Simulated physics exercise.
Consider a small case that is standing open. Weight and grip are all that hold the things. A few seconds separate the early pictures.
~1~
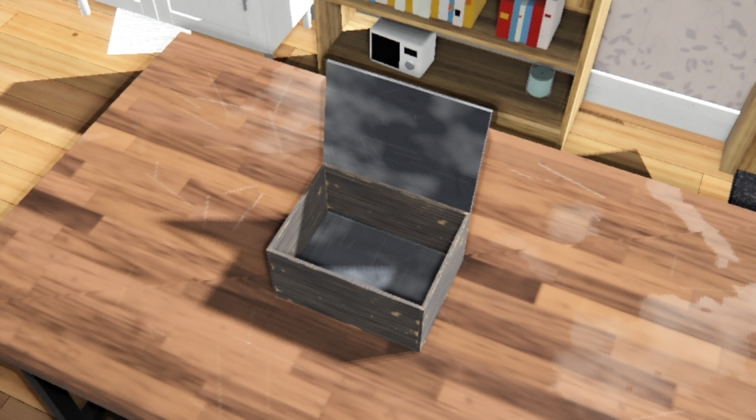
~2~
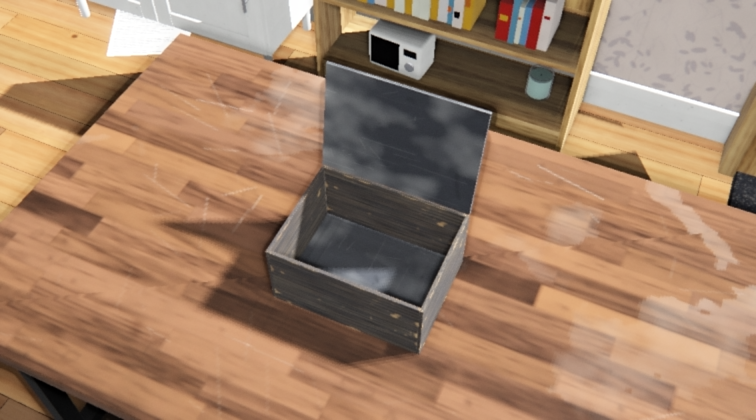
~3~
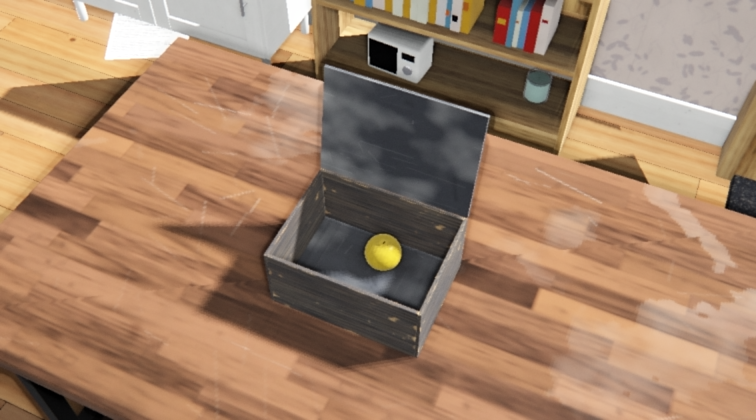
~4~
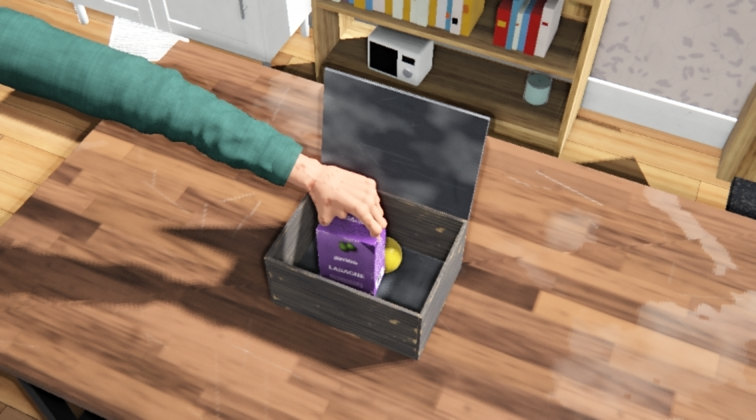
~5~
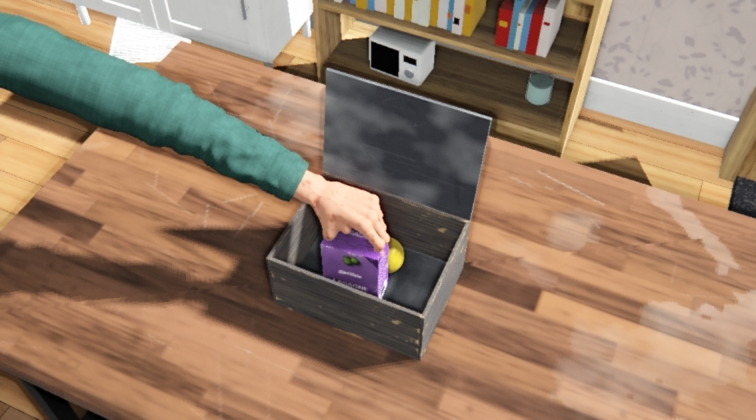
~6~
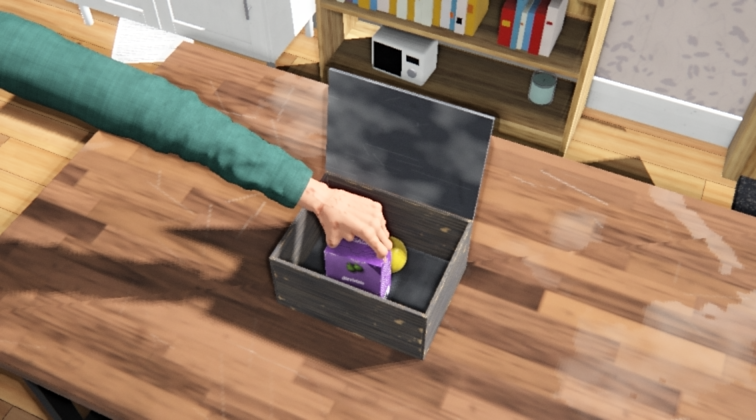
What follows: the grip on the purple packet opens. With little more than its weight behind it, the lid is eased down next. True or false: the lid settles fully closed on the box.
False.
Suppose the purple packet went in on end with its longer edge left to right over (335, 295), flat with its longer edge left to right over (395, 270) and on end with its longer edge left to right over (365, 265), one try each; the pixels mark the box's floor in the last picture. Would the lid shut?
The first placement leaves the lid partly open, the second fully closed, and the third fully closed.
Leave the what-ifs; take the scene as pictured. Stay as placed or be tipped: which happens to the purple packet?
Result: The purple packet remains as it was set.
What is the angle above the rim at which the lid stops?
Some 10°.
Then, 1.20 s later than the last frame, lid starting down.
Then, 1.70 s later than the last frame, lid 54° above the rim.
Then, 2.10 s later than the last frame, lid 25° above the rim.
When it is over, lid 10° above the rim; both as before. End places, in pixels of the last picture, purple packet near (359, 272).
